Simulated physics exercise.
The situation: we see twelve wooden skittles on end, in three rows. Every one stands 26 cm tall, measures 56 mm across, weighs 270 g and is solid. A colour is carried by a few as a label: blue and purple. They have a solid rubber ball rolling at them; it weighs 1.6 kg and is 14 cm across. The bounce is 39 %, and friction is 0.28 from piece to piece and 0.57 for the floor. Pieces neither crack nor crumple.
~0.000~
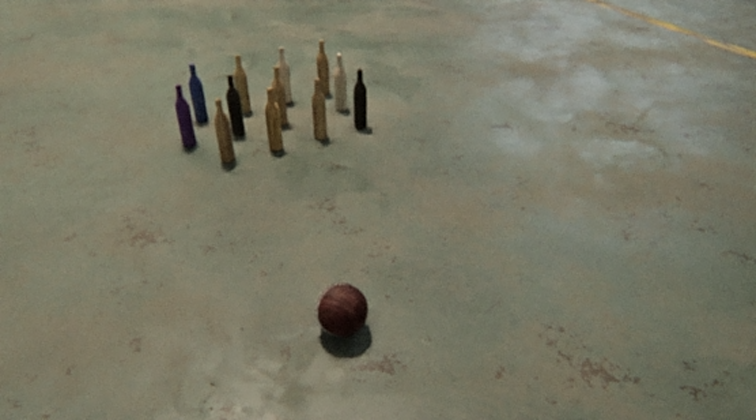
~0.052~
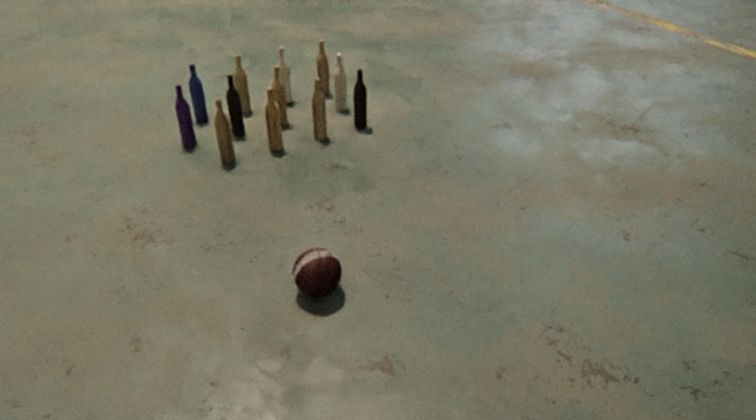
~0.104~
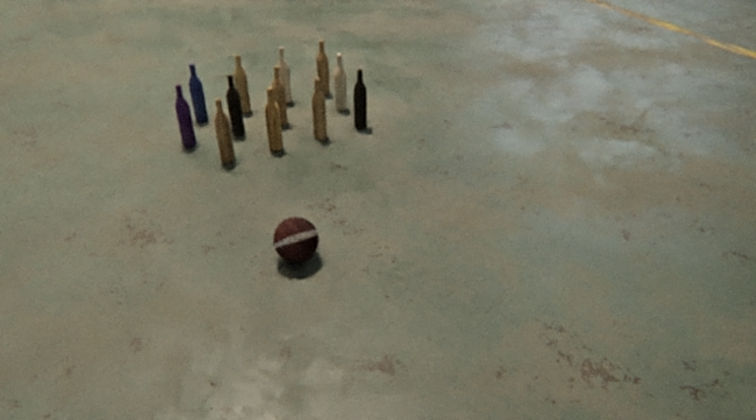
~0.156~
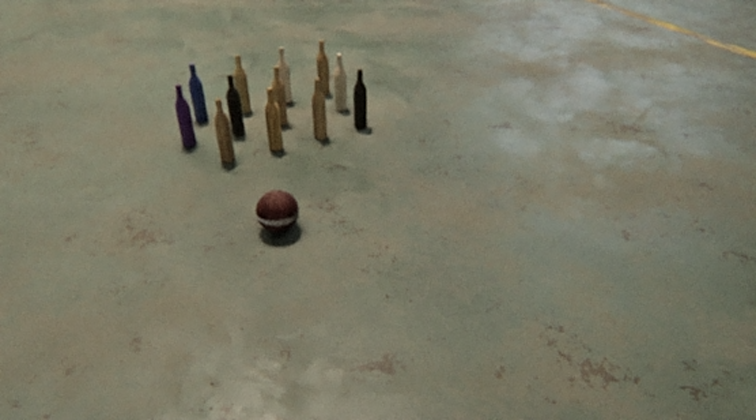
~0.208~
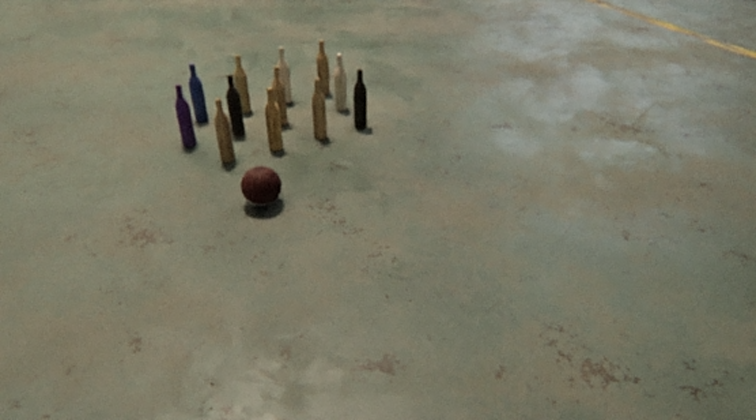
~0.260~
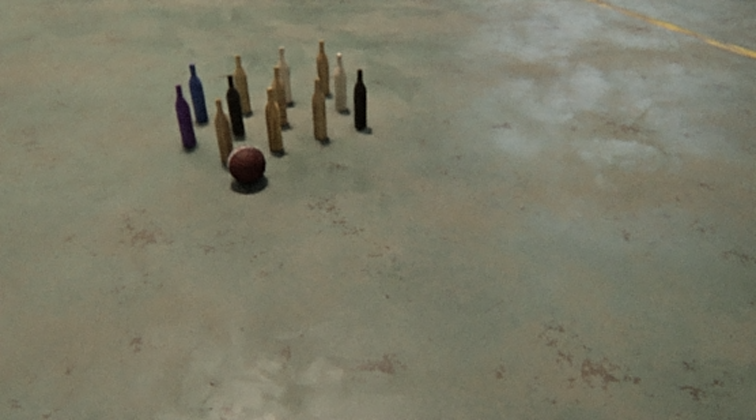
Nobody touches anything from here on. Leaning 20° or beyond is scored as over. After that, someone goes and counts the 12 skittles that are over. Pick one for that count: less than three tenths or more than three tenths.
I would say upwards of three tenths of them.
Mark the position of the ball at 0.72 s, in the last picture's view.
Estimated pixel: About (192, 69).
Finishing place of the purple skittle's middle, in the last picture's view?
Near (136, 142).
After 0.46 s, ball still moving; 2 of the 12 skittles over; blue skittle leaning 15°; purple skittle leaning 11°.
After 0.72 s, ball still moving; 5 of the 12 skittles over; blue skittle lying flat; purple skittle lying flat.
After 1.18 s, ball still moving; 5 of the 12 skittles over; purple skittle lying flat; blue skittle lying flat.
By the end (1.4 s), ball rolling away; 5 of the 12 skittles over; purple skittle lying flat; blue skittle lying flat. That is 42 per cent. As the last picture would show them, middles, purple skittle near (136, 142), blue skittle near (276, 8).
